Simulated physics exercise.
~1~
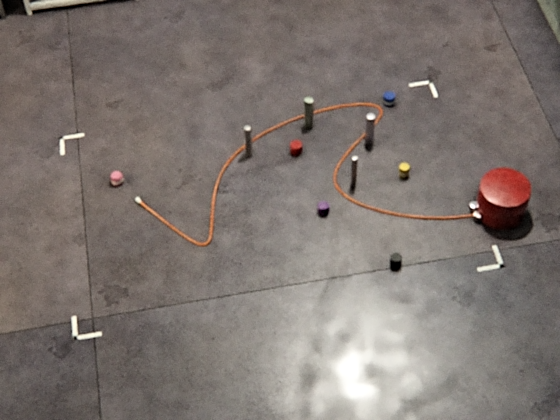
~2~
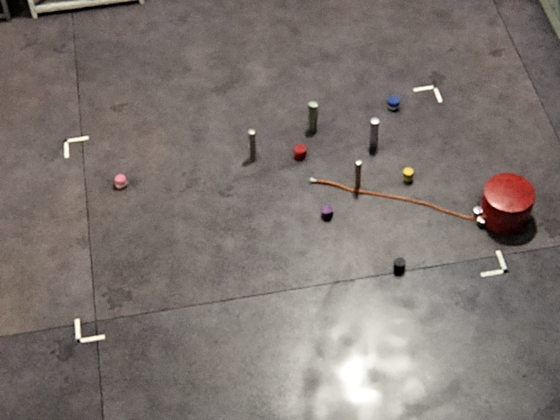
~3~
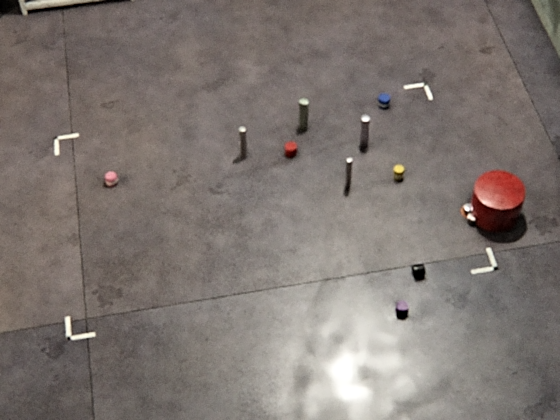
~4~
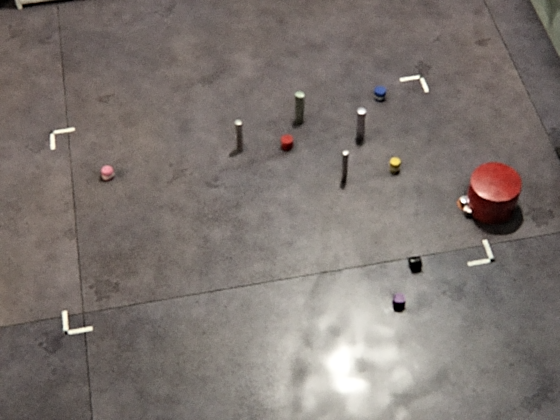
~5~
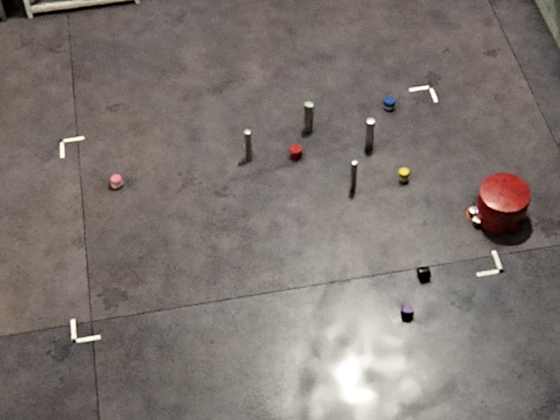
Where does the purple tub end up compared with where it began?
It ends up lower and farther to the right, across the floor seam and just below the black tub.
